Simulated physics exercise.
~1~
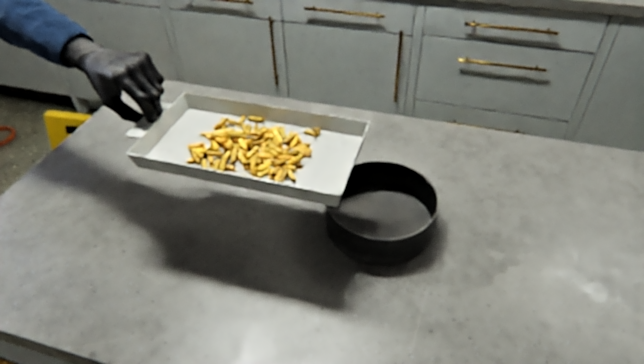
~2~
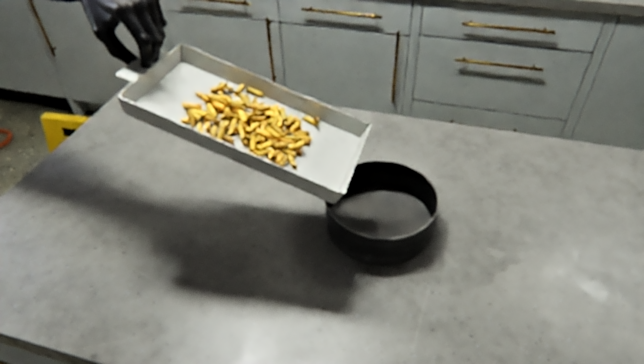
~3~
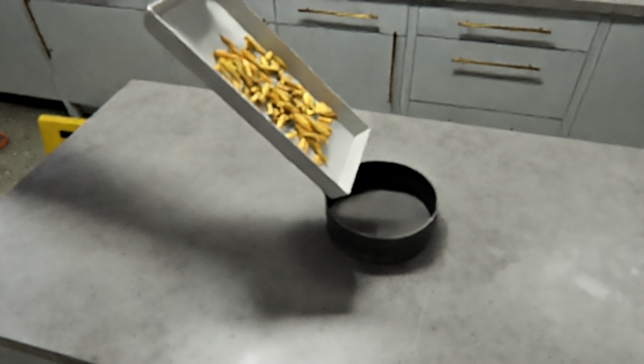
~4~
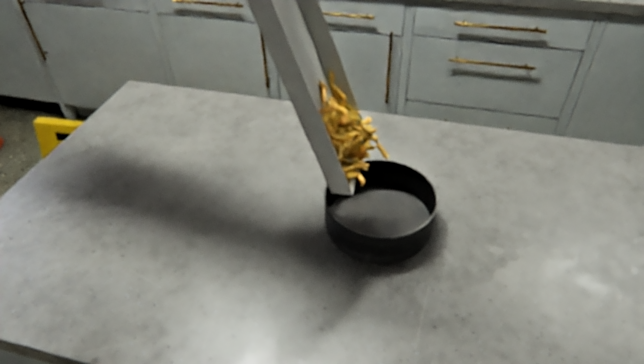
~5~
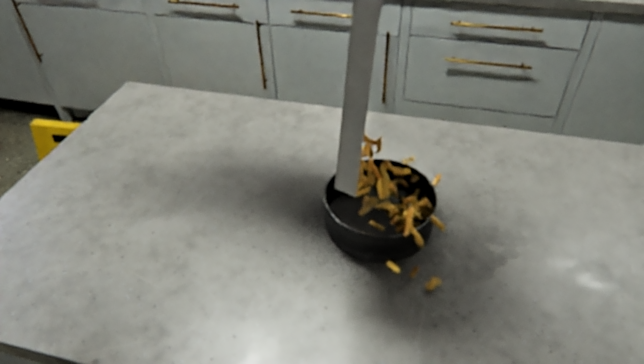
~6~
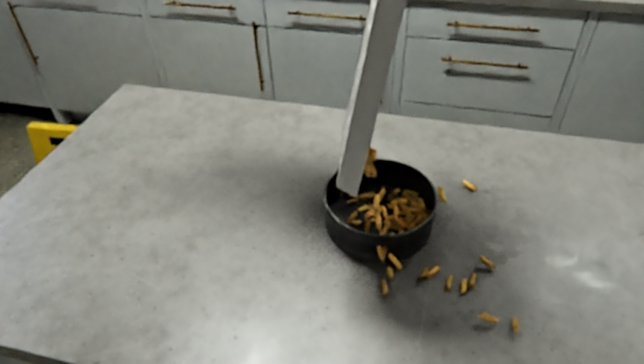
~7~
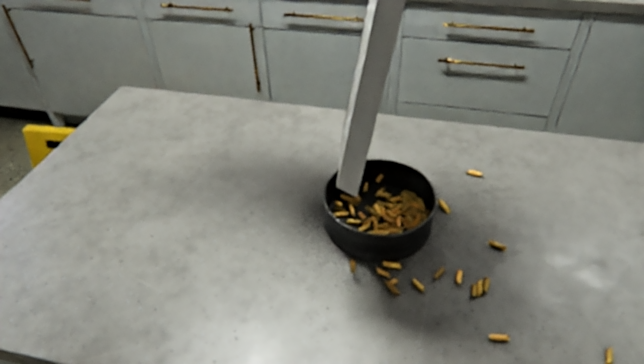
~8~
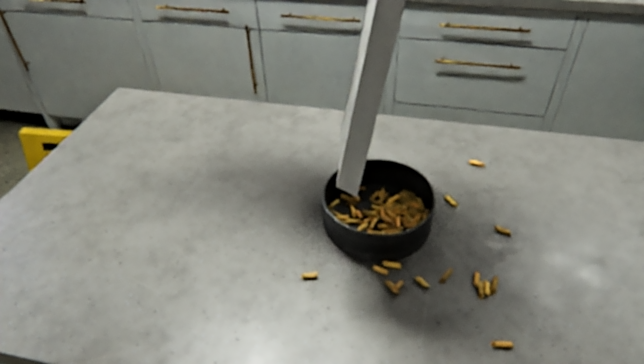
To begin with, a dark-gloved hand holds a shallow white tray of golden dry pasta above a grey countertop, beside a round black pot, with grey cabinets behind. The tray tips steadily toward the pot, its lower edge staying near the rim as the hand passes out of view. As it grows steep, the pieces slide down and begin spilling over the edge. They tumble into the pot in a rush, while some bounce or scatter onto the counter. The tray then stays upright and empty, with most of the pasta in the pot and several pieces lying around it.
